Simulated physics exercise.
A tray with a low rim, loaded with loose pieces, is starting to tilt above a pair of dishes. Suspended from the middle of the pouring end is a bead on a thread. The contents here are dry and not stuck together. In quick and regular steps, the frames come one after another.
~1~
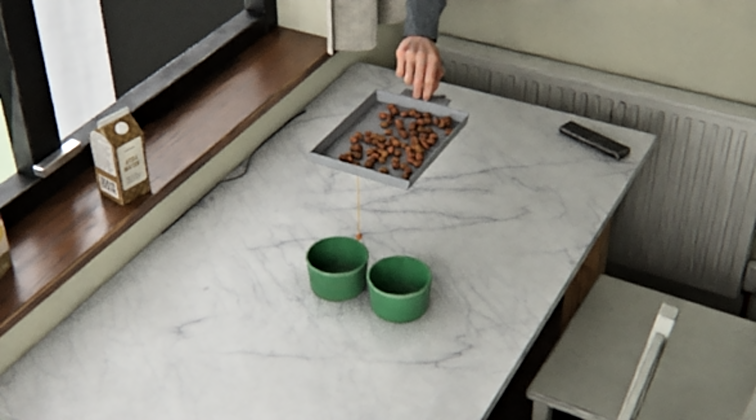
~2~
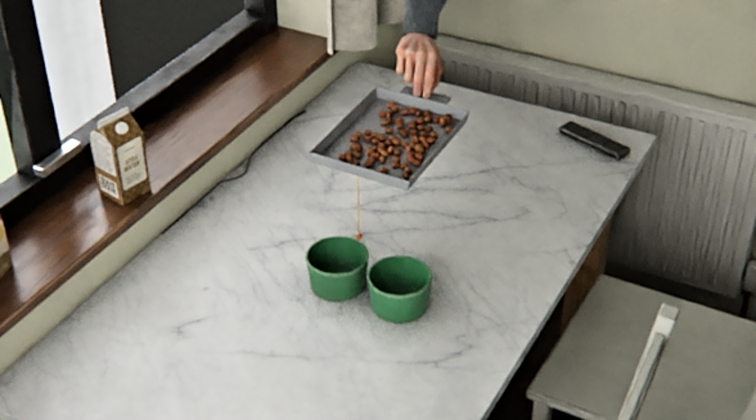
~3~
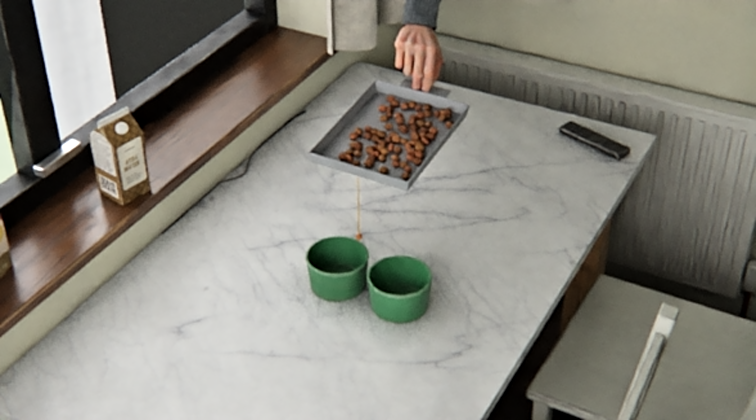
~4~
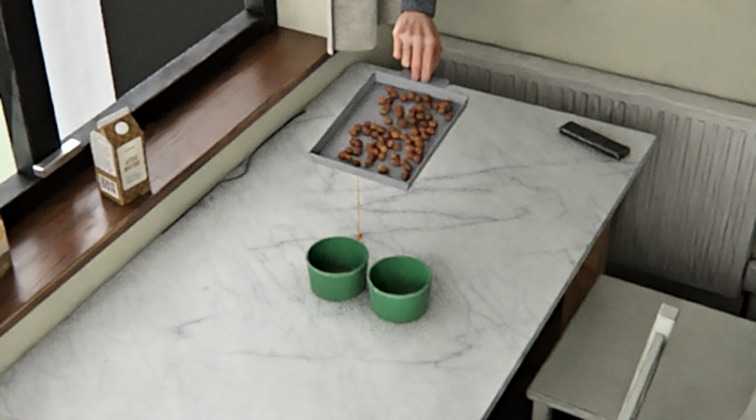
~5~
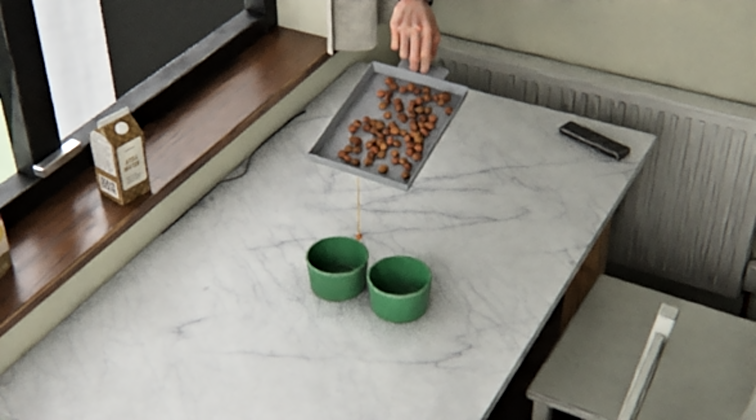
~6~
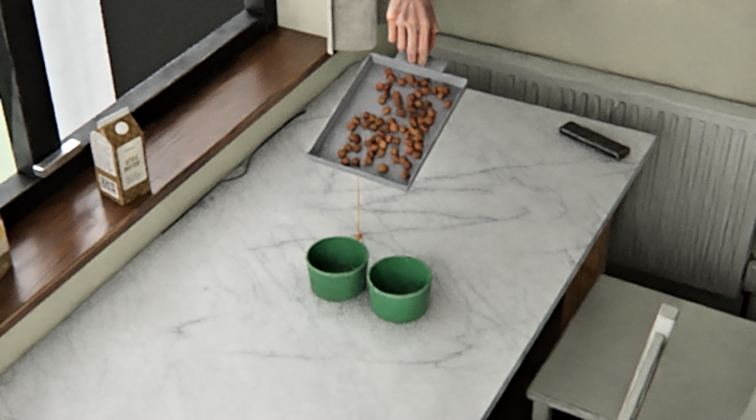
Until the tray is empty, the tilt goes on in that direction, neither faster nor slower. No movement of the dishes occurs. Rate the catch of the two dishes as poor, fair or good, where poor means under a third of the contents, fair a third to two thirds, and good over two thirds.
The catch is good.
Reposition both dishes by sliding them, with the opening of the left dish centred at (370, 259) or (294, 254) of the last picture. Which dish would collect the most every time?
First place: The left-hand one. Second place: The right-hand one.
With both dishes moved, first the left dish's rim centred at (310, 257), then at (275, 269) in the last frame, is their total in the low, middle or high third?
Two tries, in turn: Above two thirds and under a third.
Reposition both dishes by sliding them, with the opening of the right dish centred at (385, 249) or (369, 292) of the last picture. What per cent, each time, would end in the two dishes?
About 10 per cent, then about 40 per cent.
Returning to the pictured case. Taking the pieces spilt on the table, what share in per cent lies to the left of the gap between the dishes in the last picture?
Estimate: Roughly 80 %.
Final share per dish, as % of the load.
Left about 40, right about 50 in a hundred.
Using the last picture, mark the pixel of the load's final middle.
Close to (380, 298) in the last picture.
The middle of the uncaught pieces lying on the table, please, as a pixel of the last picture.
I'd put the middle at roughly (323, 329).
Shortly afterwards, tray tipped steeply; the whole lot on the tray.
Next, tray tipped past a quarter turn; near half on the tray; a little in the right dish; a little in the left dish; a little outside both; a little in the air.
Some moments later, tray tipped past a quarter turn; near half in the right dish; near a third in the left dish; near a quarter outside both.
In the end, tray tipped past a quarter turn; near half in the right dish; near a third in the left dish; near a quarter outside both.
